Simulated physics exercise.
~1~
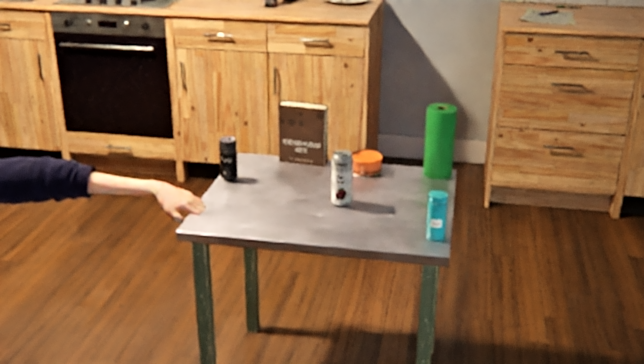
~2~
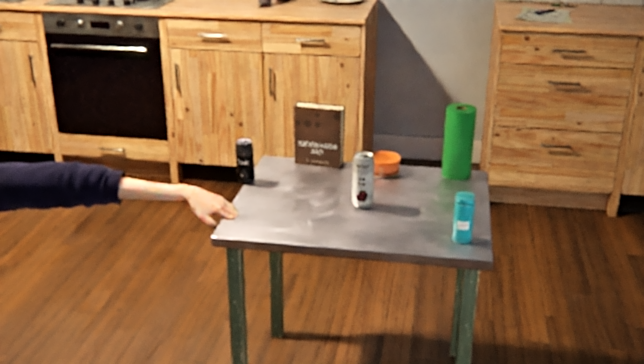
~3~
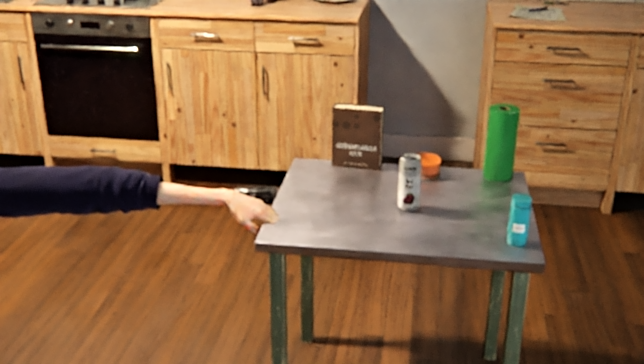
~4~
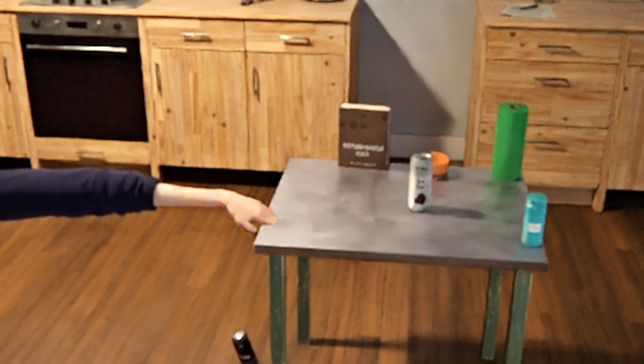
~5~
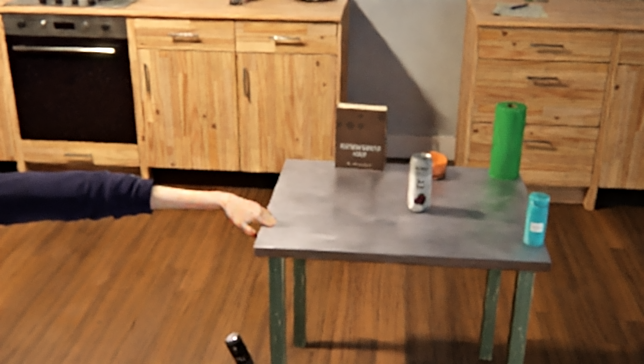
Hand dragging a grey side table to the right, a black can toppling off the left side while other items stay standing.
